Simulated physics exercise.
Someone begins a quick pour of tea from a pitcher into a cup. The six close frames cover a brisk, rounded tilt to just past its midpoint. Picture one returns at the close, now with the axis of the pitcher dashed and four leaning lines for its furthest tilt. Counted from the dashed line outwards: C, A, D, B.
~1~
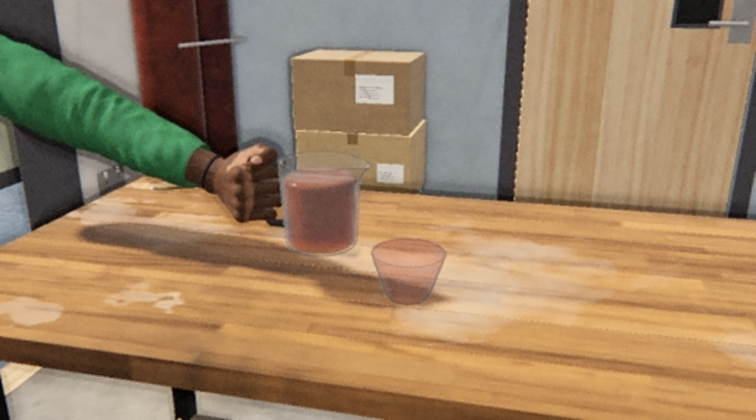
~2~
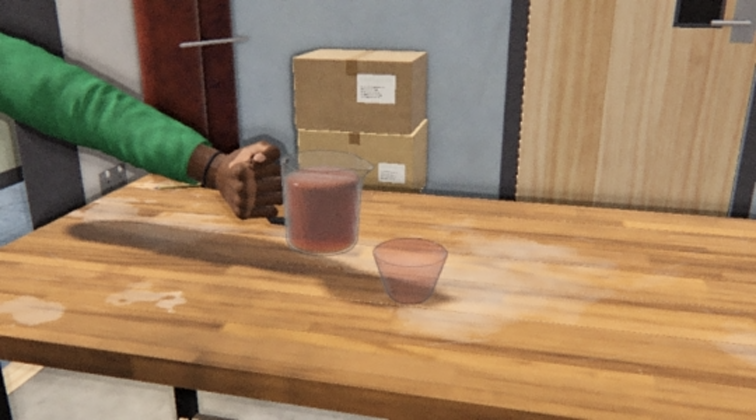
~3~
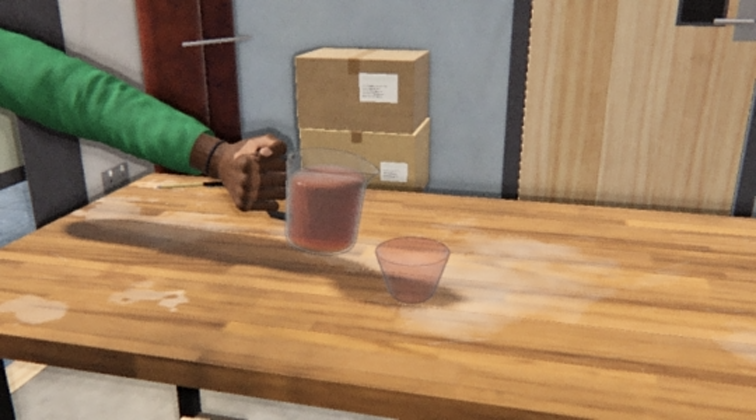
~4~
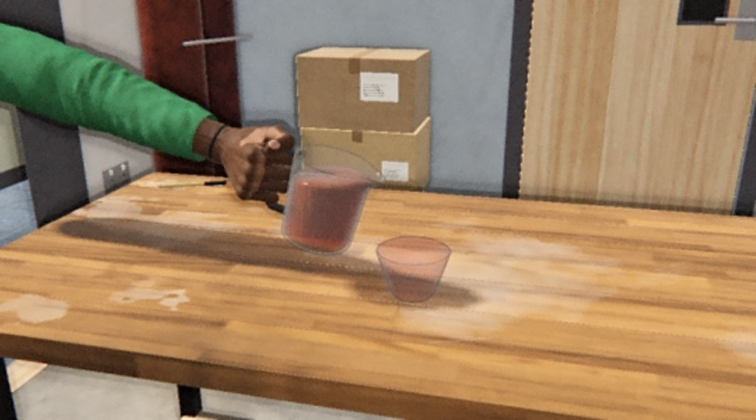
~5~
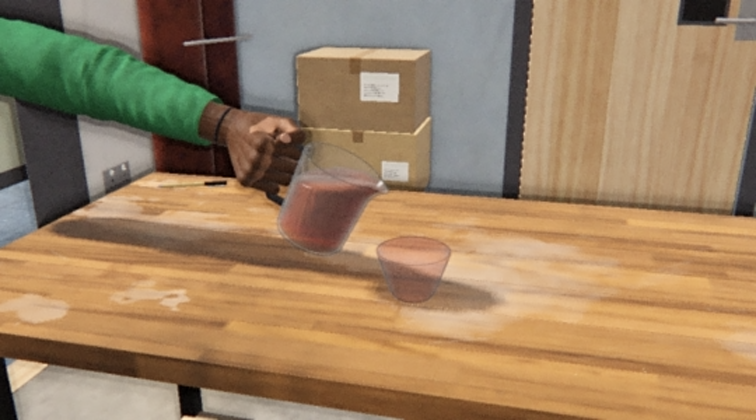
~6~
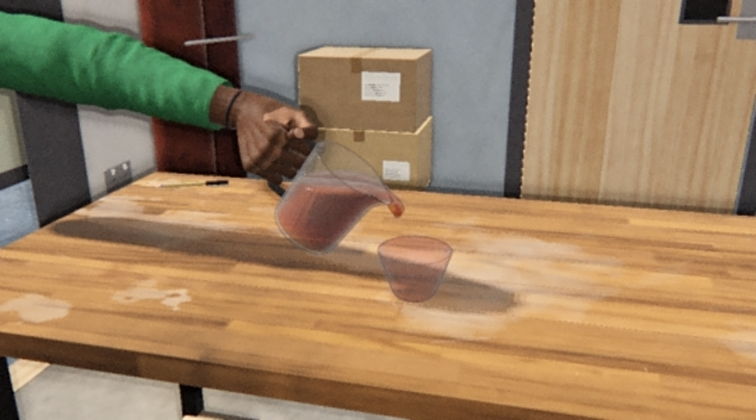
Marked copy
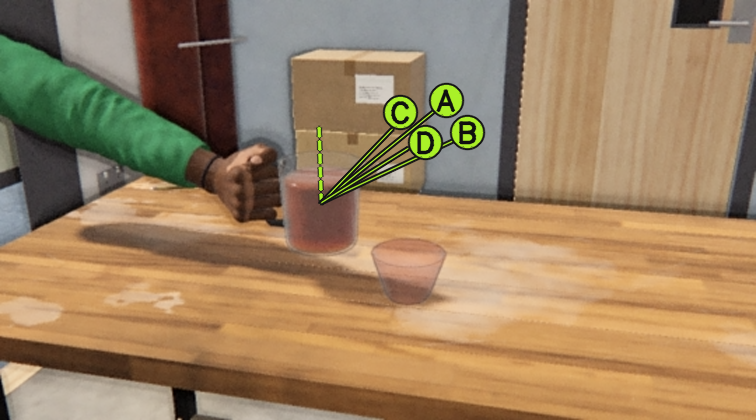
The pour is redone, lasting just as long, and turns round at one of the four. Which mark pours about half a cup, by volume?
C is best.
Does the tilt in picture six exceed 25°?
Yes, it does.
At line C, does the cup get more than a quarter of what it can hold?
Yes, it does.
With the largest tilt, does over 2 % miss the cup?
Yes.
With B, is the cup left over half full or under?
Over half.
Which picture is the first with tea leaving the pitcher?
In picture 6.
On the marked copy, A at (433, 111); B at (452, 141); C at (392, 129); D at (408, 148).
With A, the cup ends with about 67 % of what it can hold.
With B, the cup ends with about 90 % of what it can hold; 12 % of the tea is spilt.
With C, the cup ends with about 48 % of what it can hold.
With D, the cup ends with about 84 % of what it can hold; 3 % of the tea is spilt.
